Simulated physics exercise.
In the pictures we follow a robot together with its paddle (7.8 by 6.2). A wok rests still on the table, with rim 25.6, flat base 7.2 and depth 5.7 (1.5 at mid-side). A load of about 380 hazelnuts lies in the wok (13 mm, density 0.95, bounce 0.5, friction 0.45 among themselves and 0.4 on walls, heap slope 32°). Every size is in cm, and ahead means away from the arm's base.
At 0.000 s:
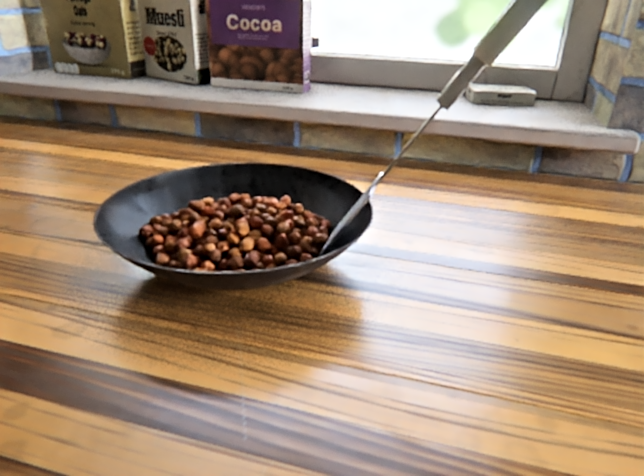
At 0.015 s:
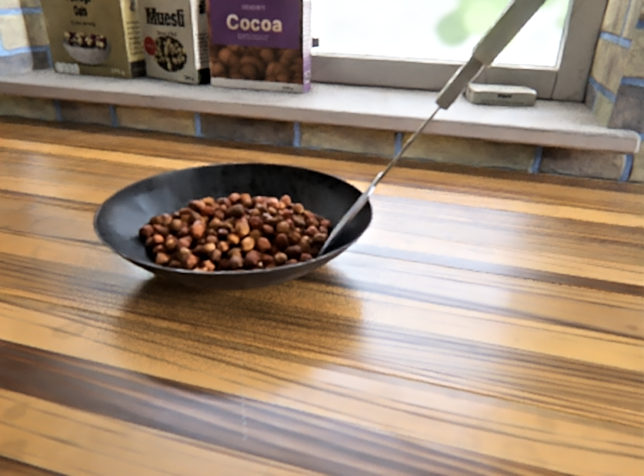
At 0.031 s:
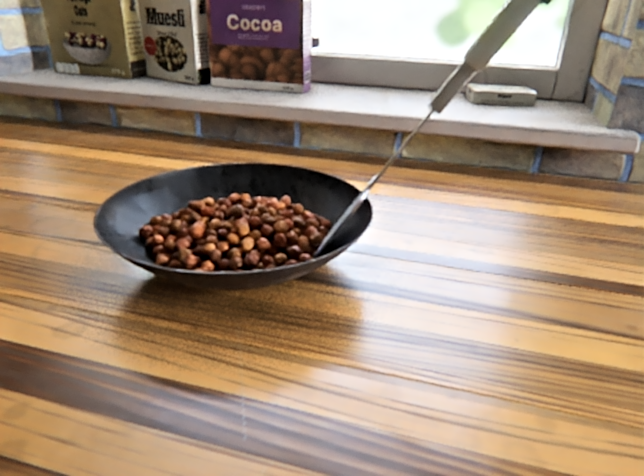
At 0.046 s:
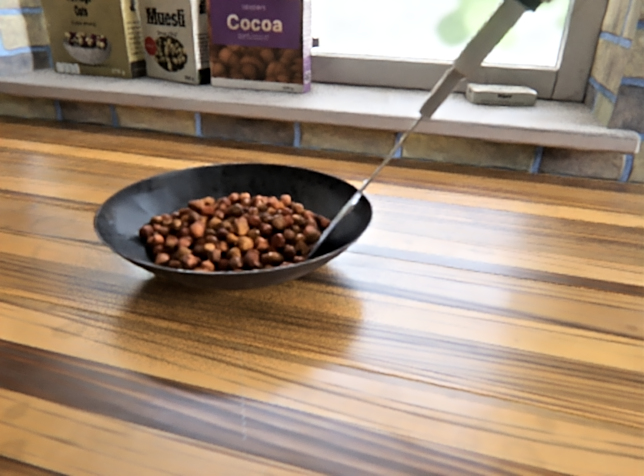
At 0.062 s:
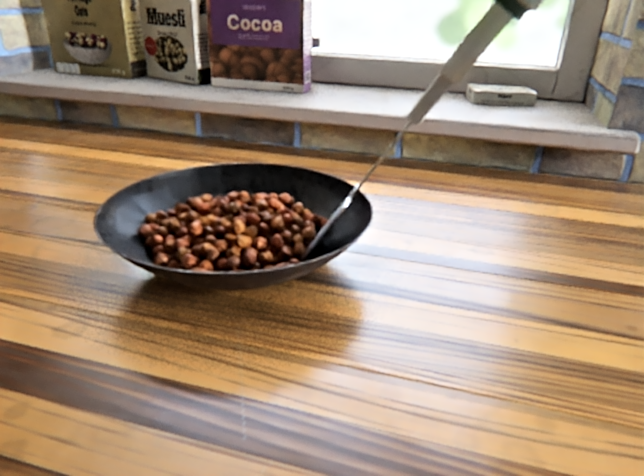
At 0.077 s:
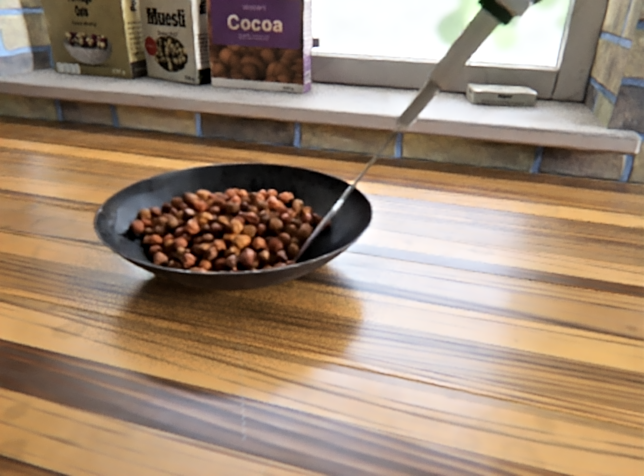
A robot's paddle pushes hazelnuts slightly to the left inside a dark, still wok.
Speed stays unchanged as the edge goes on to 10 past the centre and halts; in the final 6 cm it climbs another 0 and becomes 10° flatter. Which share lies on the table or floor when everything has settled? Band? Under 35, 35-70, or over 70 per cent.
Under 35 per cent.
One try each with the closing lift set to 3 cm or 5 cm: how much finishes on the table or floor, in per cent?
It comes to around 30 per cent on the first try and around 25 per cent on the second.
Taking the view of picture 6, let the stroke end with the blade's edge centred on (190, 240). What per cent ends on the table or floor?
I'd put it near 5 per cent.
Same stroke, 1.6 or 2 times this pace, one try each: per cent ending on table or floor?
About 35 and 45 per cent.
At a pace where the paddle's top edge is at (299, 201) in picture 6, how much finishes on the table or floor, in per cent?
That share would be some 45 percent.
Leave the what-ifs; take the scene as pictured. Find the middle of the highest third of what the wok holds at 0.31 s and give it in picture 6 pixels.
It is centred close to (157, 192).
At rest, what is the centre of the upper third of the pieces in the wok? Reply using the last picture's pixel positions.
Around (176, 213).
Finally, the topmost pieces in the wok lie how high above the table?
Peak at rest, approximately 7.5 centimetres.
After 0.20 s, sloping 57°, highest piece 6 above the table; 379 in the wok.
After 0.31 s, sloping 54°, highest piece 9 above the table; 374 in the wok, 5 on the blade or in flight.
After 0.57 s, sloping 47°, highest piece 7 above the table; 279 in the wok, 97 on the table or floor, 3 on the blade or in flight.
After 1.62 s, sloping 47°, highest piece 7 above the table; 279 in the wok, 100 on the table or floor.
At rest, 279 in the wok, 100 on the table or floor. That is 26 % on the table or floor.
